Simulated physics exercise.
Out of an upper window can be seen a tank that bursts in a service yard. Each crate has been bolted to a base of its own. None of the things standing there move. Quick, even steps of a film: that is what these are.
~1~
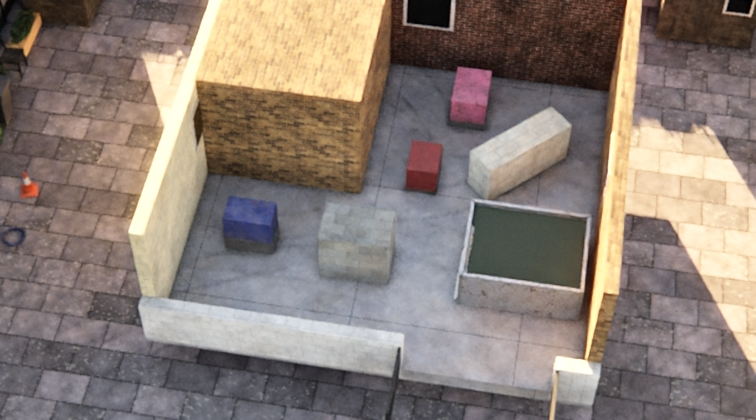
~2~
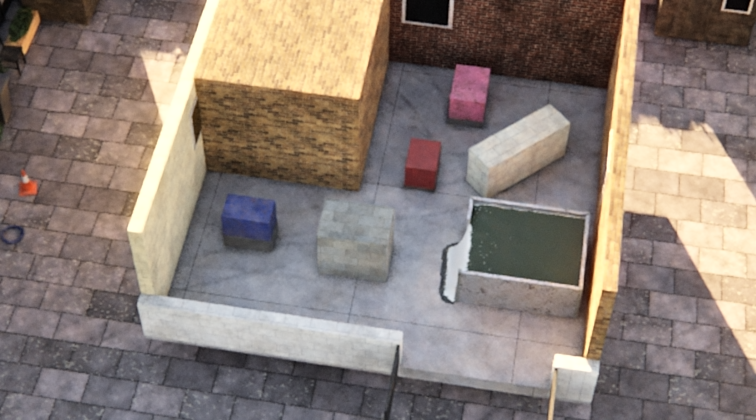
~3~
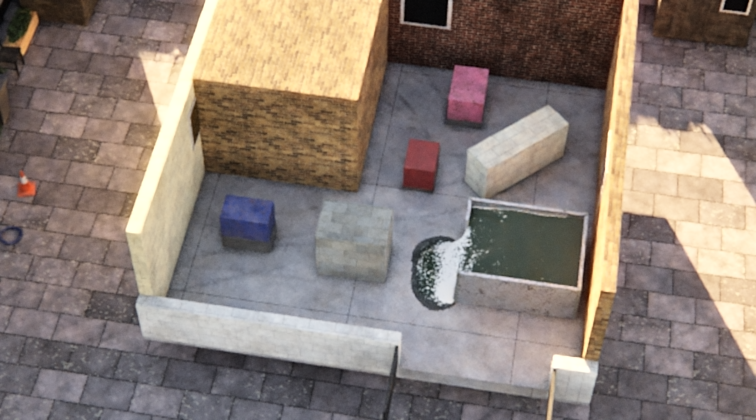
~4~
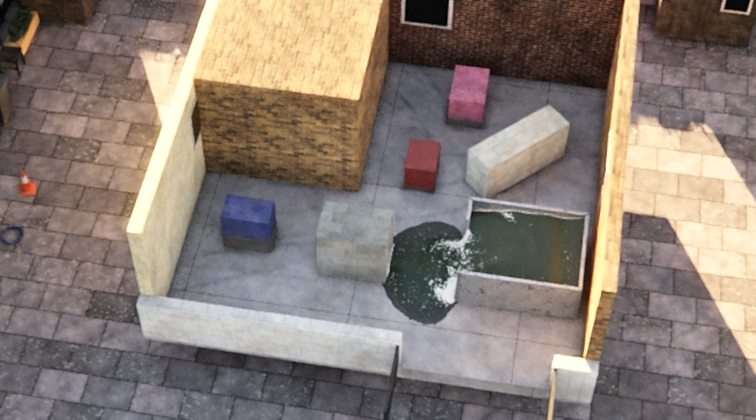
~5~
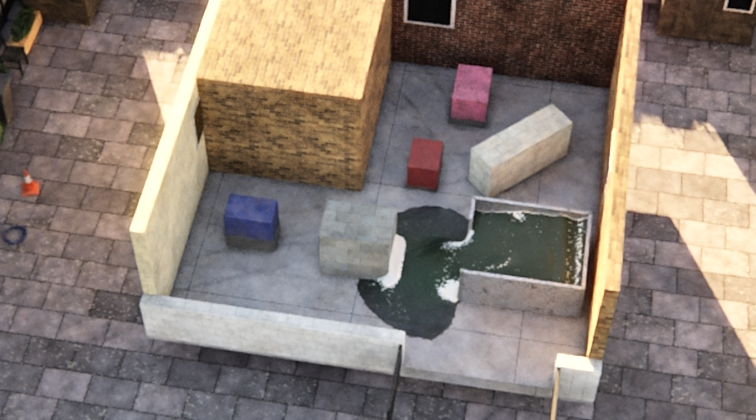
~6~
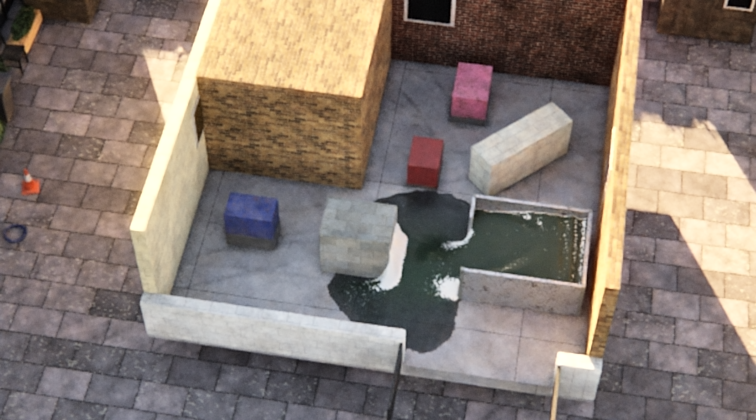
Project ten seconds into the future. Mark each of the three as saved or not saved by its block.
Pink crate - saved; red crate - not saved; blue crate - saved.
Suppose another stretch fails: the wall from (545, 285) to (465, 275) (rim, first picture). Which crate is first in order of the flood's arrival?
First: The blue crate.
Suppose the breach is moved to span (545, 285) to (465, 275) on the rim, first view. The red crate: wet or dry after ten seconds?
Result: Red is not reached.
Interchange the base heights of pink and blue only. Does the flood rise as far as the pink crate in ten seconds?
Pink: Untouched.
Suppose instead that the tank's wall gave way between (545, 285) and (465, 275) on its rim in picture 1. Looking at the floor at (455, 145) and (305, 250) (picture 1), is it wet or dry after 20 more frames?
Well, the first one's spared and the next one's spared.
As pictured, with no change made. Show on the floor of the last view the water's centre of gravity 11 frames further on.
Around pixel (432, 265) of the last picture.
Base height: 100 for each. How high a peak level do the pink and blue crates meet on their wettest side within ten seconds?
The first comes to 60 per cent and the second to 40 per cent.
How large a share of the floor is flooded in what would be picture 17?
About 45 per cent.
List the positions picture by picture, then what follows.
The water tank at (526, 247) is whole and still, in the first frame.
Water pours out at (464, 263) and has run to (452, 301), in the second frame.
Water pours out at (463, 266) and has run to (424, 246), in the third frame.
Water pours out at (463, 267) and has run to (395, 242), in the fourth frame.
Water pours out at (466, 266) and has run to (362, 288), in the fifth frame.
Water pours out at (467, 264) and has run to (334, 290), in the sixth frame.
A moment on, water covers 30 % of the floor; the pink crate not reached, the red crate water round its plinth, the blue crate not reached.
Next, water covers 45 % of the floor; the pink crate not reached, the red crate water round its plinth, the blue crate water round its plinth.
Then, water covers 70 % of the floor; the pink crate water round its plinth, the red crate water round its plinth, the blue crate water round its plinth.
Later, water covers 90 % of the floor; the pink crate water round its plinth, the red crate water round its plinth, the blue crate water round its plinth.
In the end, water covers 100 % of the floor; the pink crate stayed above the water, the red crate was topped, the blue crate stayed above the water.
